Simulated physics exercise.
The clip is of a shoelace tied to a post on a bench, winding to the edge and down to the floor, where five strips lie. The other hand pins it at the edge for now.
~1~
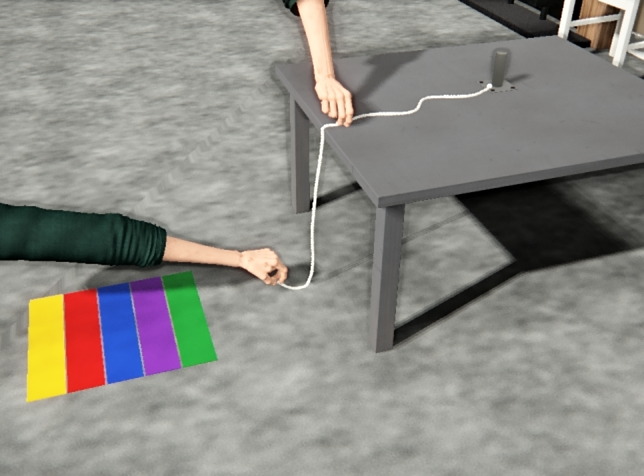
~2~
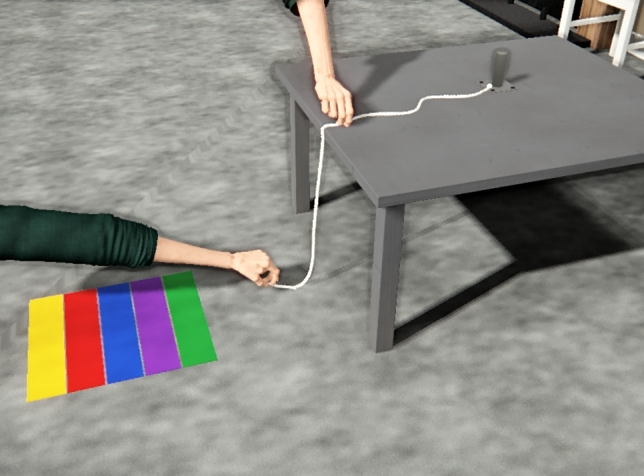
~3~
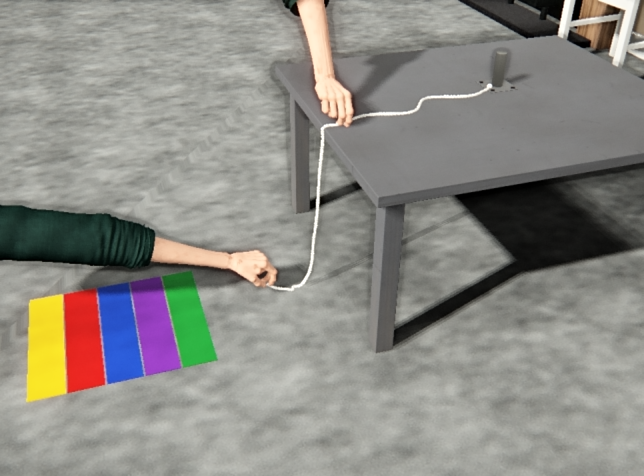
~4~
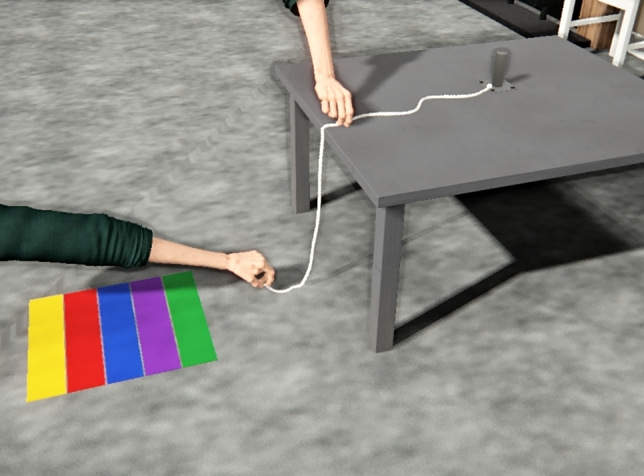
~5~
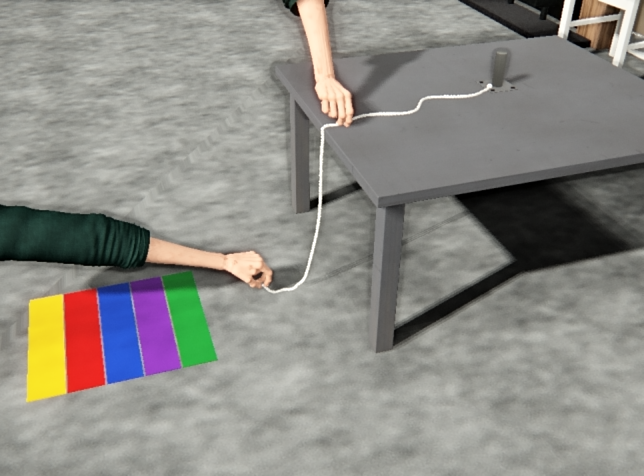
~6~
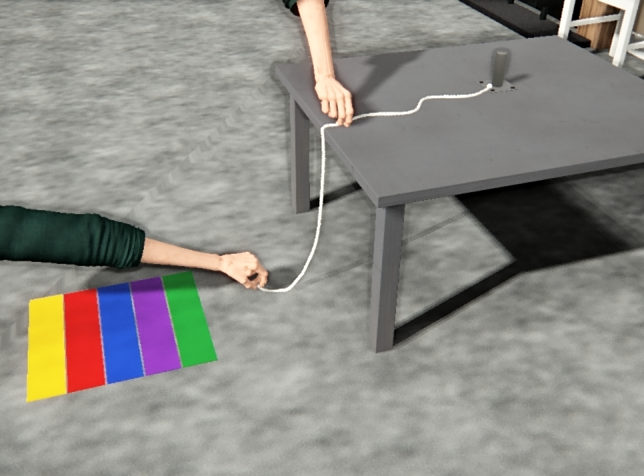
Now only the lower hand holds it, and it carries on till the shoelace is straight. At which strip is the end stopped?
It gets as far as the purple strip.
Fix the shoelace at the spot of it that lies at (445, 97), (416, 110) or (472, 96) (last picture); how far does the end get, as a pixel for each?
About (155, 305), (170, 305) and (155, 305).
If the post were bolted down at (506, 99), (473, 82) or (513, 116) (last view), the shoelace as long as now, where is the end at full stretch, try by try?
Try by try, around (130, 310), (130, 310) and (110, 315).
Early on, end near (221, 293); short of the strips.
Midway, end near (177, 301); over green.
At the end of the slack, end near (150, 307); over purple. The purple one.
